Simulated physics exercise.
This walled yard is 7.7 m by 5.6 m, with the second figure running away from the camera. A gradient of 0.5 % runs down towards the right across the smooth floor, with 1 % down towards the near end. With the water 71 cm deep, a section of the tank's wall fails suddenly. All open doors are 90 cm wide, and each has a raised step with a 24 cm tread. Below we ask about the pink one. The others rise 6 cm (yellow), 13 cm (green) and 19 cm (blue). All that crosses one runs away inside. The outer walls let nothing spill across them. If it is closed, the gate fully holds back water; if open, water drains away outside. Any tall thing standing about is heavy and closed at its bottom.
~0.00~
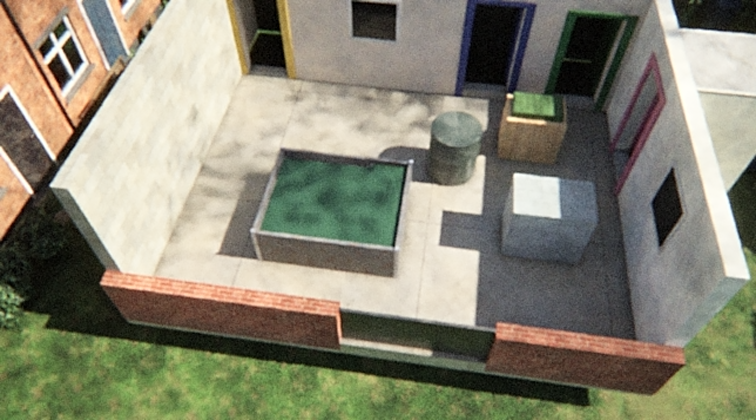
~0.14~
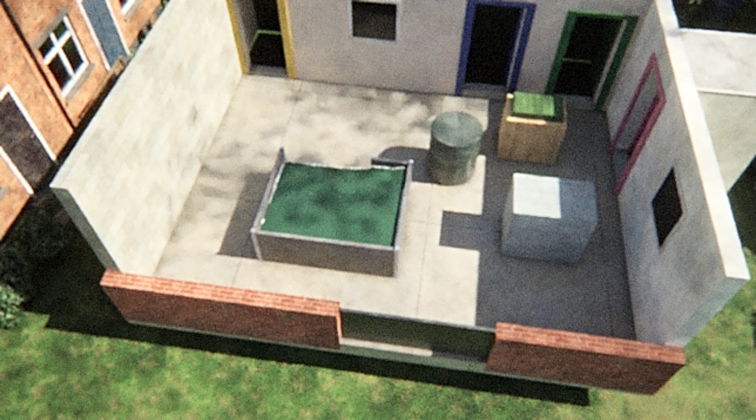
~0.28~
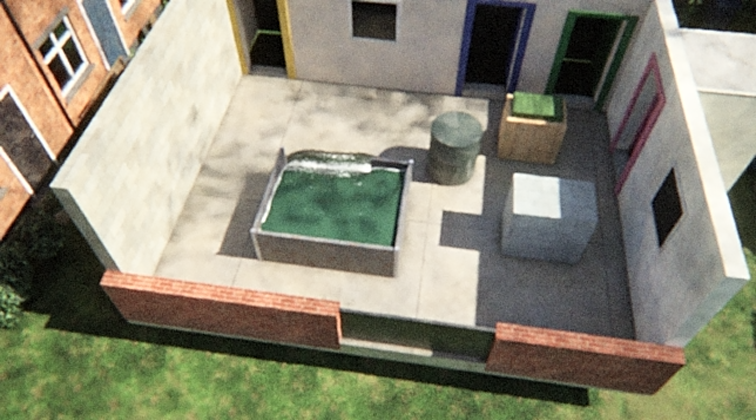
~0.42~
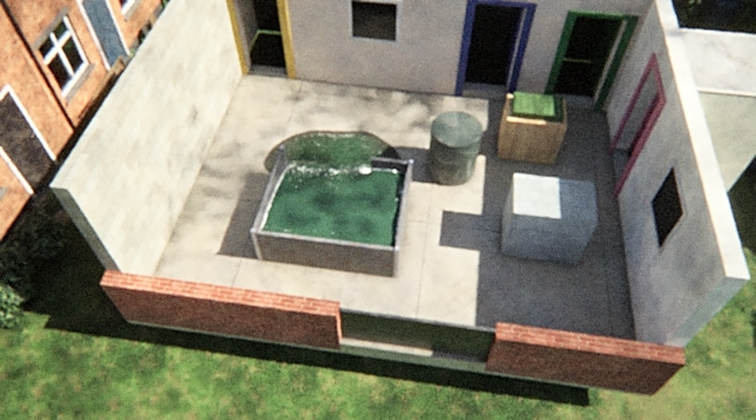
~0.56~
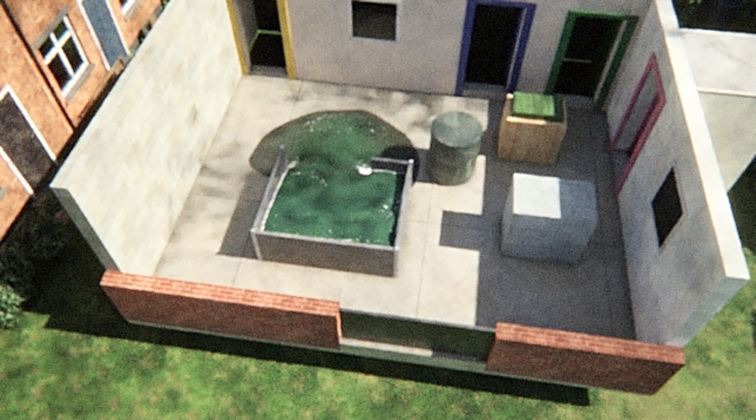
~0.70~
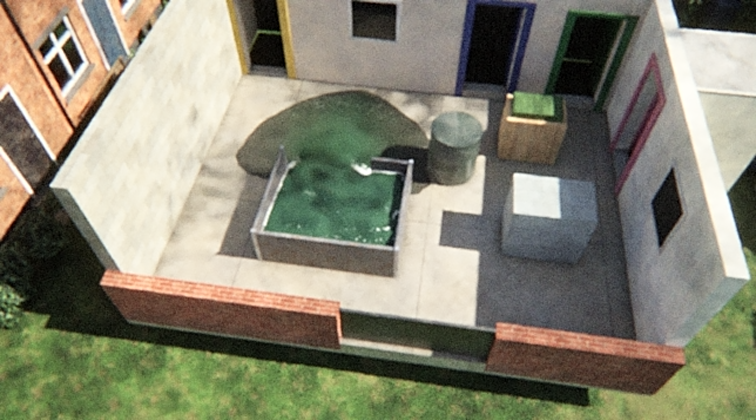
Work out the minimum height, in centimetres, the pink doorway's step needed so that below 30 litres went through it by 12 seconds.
The minimum is roughly 6.5 cm.
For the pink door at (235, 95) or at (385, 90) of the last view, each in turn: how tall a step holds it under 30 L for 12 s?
In turn: Roughly 23 cm, roughly 25 cm.
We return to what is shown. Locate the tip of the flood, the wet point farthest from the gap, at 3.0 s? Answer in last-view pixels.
Somewhere near the pixel (601, 111).
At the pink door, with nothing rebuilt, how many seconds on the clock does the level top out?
The level tops out around 7.0 s.
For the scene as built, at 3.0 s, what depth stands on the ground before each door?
Depths in cm - pink: 0, yellow: 23, green: 5, blue: 9.
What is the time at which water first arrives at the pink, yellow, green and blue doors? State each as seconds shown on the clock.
Arrival times - pink: 3.2 s; yellow: 1.3 s; green: 2.4 s; blue: 1.6 s.
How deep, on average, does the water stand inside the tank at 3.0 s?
I'd put it at some 23 centimetres on average.
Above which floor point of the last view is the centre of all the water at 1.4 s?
The water's centre is at about (339, 177).
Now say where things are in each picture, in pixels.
Still water, 71 cm deep, in the tank at (336, 199); the pink door at (633, 133) is dry, in the first picture.
Water pours out on the far side and has run 0.3 m, to a hidden place; about 6 cm deep outside, 71 cm at the back, in the second picture.
The front is at (360, 155), 0.8 m from the gap on the far side; 1.1 m2 of floor is wet, 71 cm left at the back, in the third picture.
The gap is on the far side, the front 1.3 m out at (352, 134); the back of the tank holds 69 cm, in the fourth picture.
The front is at (351, 112), 1.9 m from the gap on the far side; 4.3 m2 of floor is wet, 61 cm left at the back, in the fifth picture.
The front is at (354, 93), 2.5 m from the gap on the far side; 6.2 m2 of floor is wet, 60 cm left at the back; the pink door at (633, 133), 5.3 m from the gap, is still 3.5 m from the nearest water, in the sixth picture.
After 1.4 s water covers 30 % of the floor, deepest (37 cm) near (342, 84); it has not reached the pink door.
After 3.0 s water covers 40 % of the floor, deepest (28 cm) near (251, 74); it has not reached the pink door.
After 12.0 s water covers 100 % of the floor, deepest (16 cm) near (631, 358); 6 cm at the pink door, 0 litres in over its 16 cm step.
At the pink door as built, the water arrived by 3.3 s and peaked near 10 cm at 7.2 s.
Run again over the same 12 s with other heights there, 50 litres in over 5 cm, 21 litres over 7 cm. The limit of 30 litres is kept from about 6.5 cm up.
